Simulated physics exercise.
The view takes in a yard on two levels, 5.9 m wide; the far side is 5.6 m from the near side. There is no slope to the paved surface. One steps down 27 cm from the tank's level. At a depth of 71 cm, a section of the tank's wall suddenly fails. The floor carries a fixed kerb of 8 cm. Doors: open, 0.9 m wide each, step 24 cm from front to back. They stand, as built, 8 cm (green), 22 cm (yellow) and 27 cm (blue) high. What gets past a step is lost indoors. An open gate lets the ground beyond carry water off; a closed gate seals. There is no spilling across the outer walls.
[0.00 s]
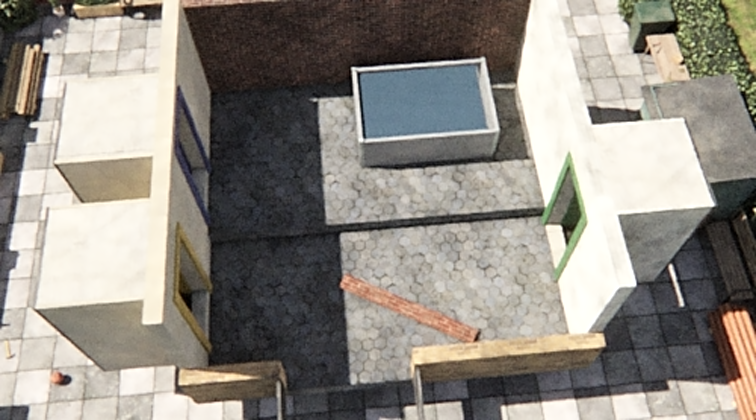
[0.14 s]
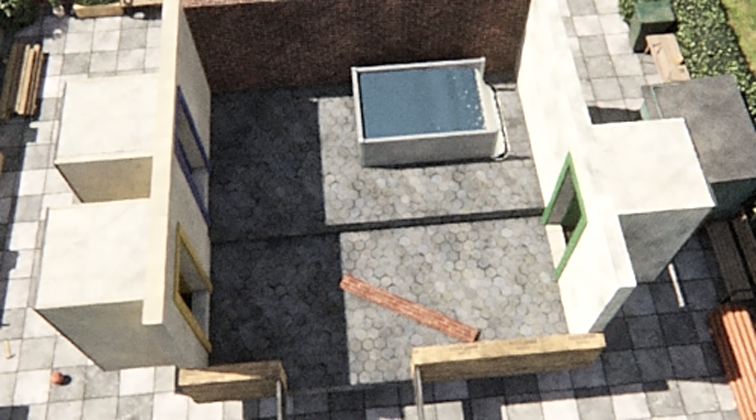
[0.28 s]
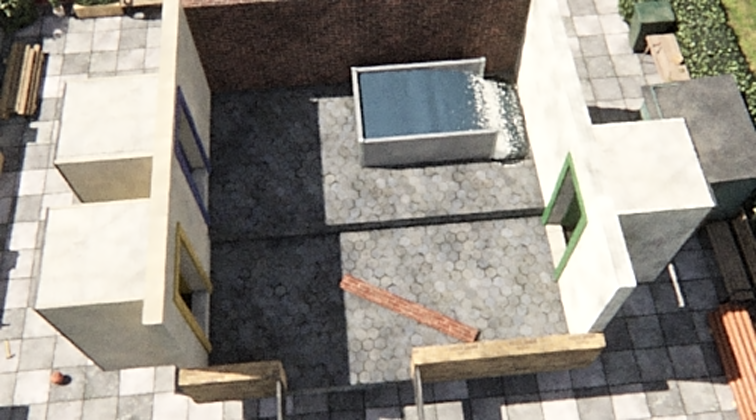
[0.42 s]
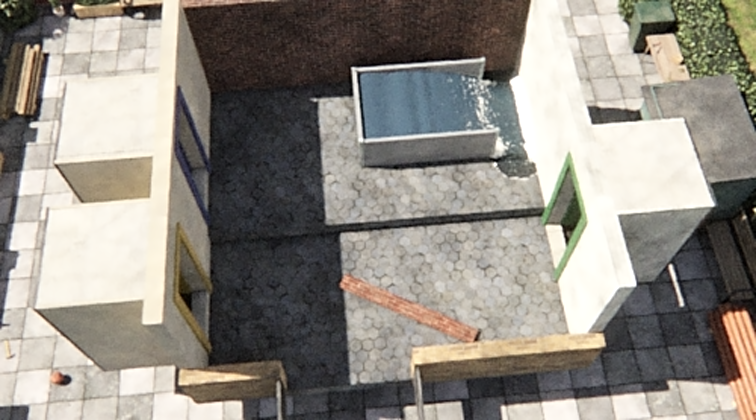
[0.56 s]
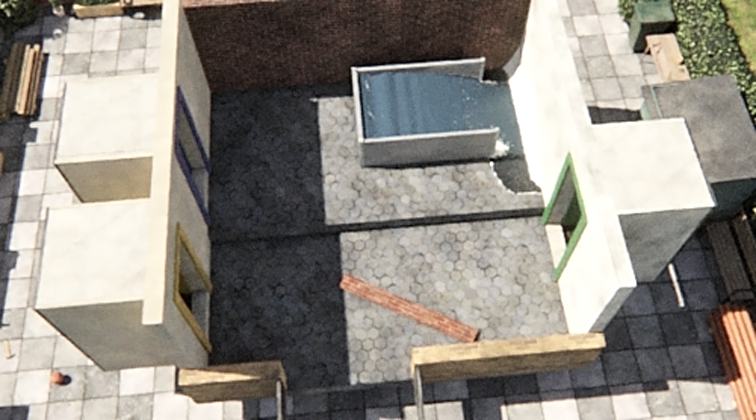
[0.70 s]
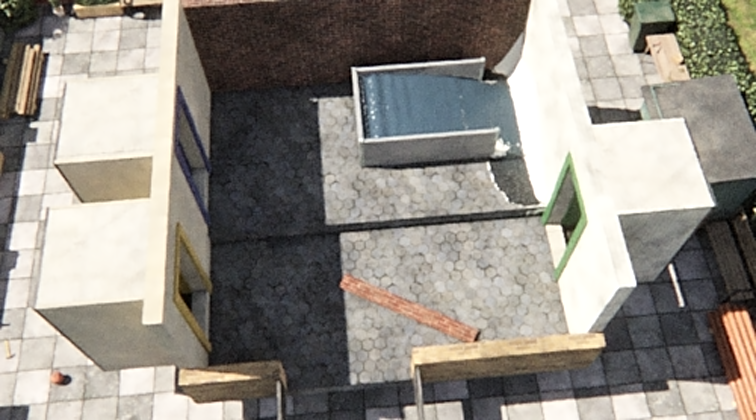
Water in a pale rectangular tank near the back brick wall of a paved, two-level yard, seen from high above, pours out through its right end. White walls flank the grey paving, with blue and yellow openings on the left, a green one on the right, and a reddish plank in front. Foaming at first, the water spreads rightward to the wall, then toward the viewer, while the camera stays still.
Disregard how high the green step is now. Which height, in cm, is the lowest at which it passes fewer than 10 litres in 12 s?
Close to 7 cm.
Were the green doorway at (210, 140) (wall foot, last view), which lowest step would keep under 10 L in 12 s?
Around 15 cm would do it.
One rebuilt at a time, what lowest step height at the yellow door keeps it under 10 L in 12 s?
Yellow: 11.0 cm.
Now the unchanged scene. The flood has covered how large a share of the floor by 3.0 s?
I'd say near 45 percent is wet.
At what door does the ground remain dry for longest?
Last: Yellow.
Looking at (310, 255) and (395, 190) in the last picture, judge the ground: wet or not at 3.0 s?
Well, the first is bone-dry and the second bone-dry.
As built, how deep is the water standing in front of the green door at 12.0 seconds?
Roughly 9.5 cm deep.
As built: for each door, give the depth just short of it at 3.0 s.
Green 8, yellow 0, blue 0 cm.
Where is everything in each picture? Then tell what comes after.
Still water, 71 cm deep, in the tank at (424, 102); the green door at (563, 222) is dry, in the first frame.
The gap is at (485, 113), the front 0.3 m out at (503, 151); the back of the tank holds 71 cm, in the second frame.
The gap is at (484, 114), the front 0.7 m out at (525, 147); the back of the tank holds 71 cm, in the third frame.
The gap is at (484, 115), the front 0.9 m out at (514, 69); the back of the tank holds 71 cm, in the fourth frame.
The gap is at (484, 115), the front 1.1 m out at (542, 188); the back of the tank holds 67 cm, in the fifth frame.
The front is at (546, 206), 1.4 m from the gap at (484, 115); 1.9 m2 of floor is wet, 60 cm left at the back; the green door at (563, 222), 2.7 m from the gap, is still 0.7 m from the nearest water, in the sixth frame.
After 1.4 s water covers 15 % of the floor, deepest (60 cm) near (510, 77); 7 cm at the green door, 0 litres in over its 8 cm step.
After 3.0 s water covers 45 % of the floor, deepest (32 cm) near (211, 93); 8 cm at the green door, 1 litre in over its 8 cm step.
After 12.0 s water covers 80 % of the floor, deepest (12 cm) near (209, 383); 10 cm at the green door, 4 litres in over its 8 cm step.
At the green door as built, the water arrived by 1.0 s and peaked near 10 cm at 11.4 s.
With a step of 5.5 cm, 19 litres would have come in within the 12 s; with 7.5 cm, 6 litres. So under 10 litres takes about 7 cm.
